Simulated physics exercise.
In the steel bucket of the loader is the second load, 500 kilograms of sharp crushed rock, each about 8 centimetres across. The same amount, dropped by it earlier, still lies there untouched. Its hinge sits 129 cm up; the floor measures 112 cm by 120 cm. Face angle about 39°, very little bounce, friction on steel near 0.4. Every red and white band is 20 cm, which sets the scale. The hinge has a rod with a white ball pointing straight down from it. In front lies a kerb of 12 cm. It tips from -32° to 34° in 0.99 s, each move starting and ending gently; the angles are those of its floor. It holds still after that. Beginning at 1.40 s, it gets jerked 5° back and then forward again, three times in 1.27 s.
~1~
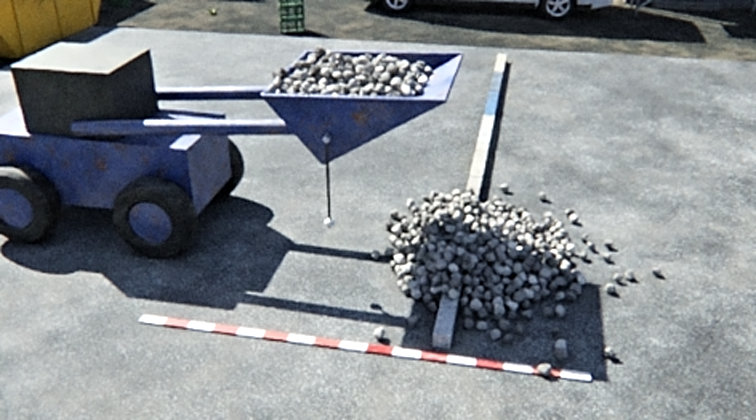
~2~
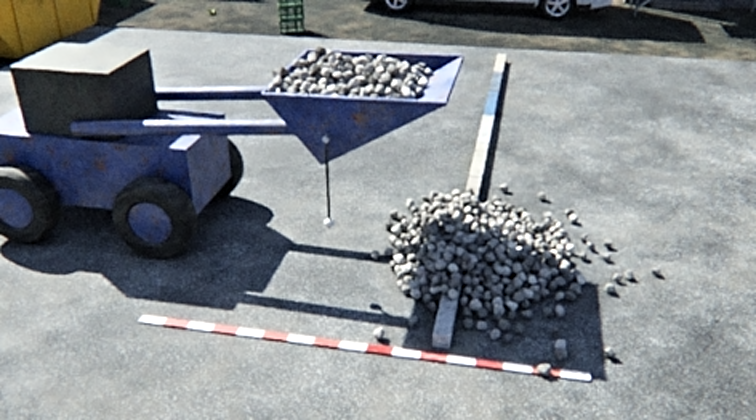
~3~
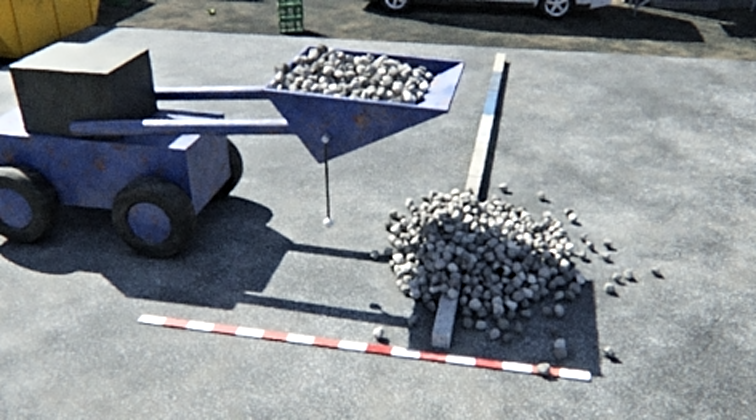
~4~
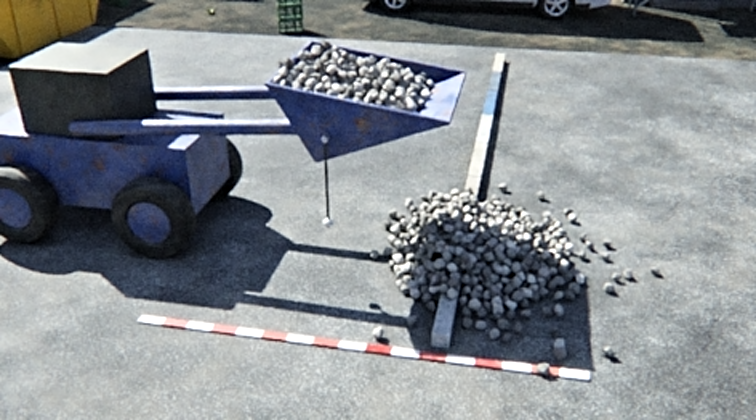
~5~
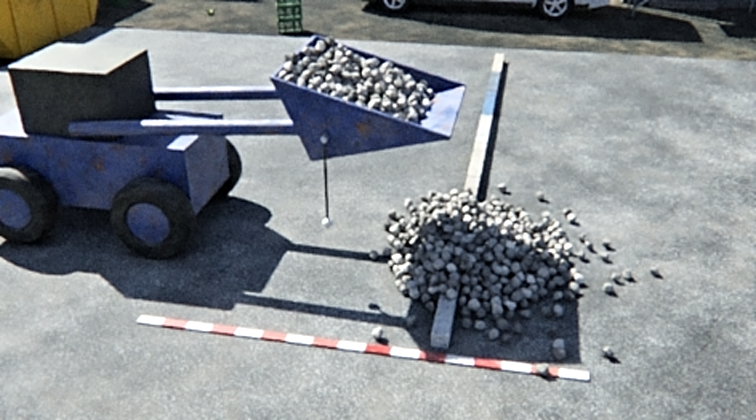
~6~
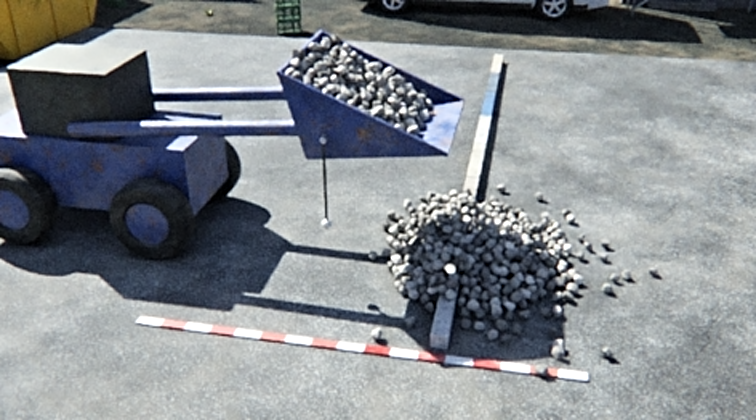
A blue loader gradually tilts its raised bucket of grey stones downward to the right.
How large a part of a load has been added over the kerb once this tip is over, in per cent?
Around 59 per cent is added.
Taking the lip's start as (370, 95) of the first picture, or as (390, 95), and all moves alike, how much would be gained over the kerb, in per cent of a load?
First some 0, then 10 per cent.
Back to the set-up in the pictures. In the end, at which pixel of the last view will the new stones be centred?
(474, 233).
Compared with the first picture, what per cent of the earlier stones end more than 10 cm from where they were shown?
Some 5 percent, give or take.
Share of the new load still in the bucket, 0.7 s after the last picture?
Around 95 in a hundred.
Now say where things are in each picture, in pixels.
In the first frame, the bucket is at -32°, its lip at (446, 101); the top of the load is at (349, 61). The earlier load is highest near (463, 216), 30 cm above ground level, 43 % on this side of the kerb, 57 % over the kerb.
The second frame shows lip at (446, 104), floor tilted -31°, highest stones at (338, 62).
In the third frame, the bucket is at -27°, its lip at (448, 111); the top of the load is at (328, 59).
In the fourth frame, the bucket is at -21°, its lip at (450, 123); the top of the load is at (321, 54).
The fifth frame shows lip at (450, 138), floor tilted -14°, highest stones at (319, 50).
In the sixth frame, the bucket is at -6°, its lip at (448, 155); the top of the load is at (320, 48).
Then, 0.3 s after the last picture the floor is at 24°; in per cent of one load, 100 in the bucket, 43 on this side of the kerb, 57 over the kerb; the foremost stones are at (613, 274).
Then, 0.7 s after the last picture the floor is at 34°; in per cent of one load, 94 in the bucket, 49 on this side of the kerb, 57 over the kerb; the foremost stones are at (613, 274).
Then, 2.7 s after the last picture the floor is at 34°; in per cent of one load, 0 in the bucket, 84 on this side of the kerb, 116 over the kerb; the foremost stones are at (615, 268).
Then, 5.5 s after the last picture the floor is at 34°; in per cent of one load, 0 in the bucket, 84 on this side of the kerb, 116 over the kerb; the foremost stones are at (615, 268). Net gain over the kerb, 59.
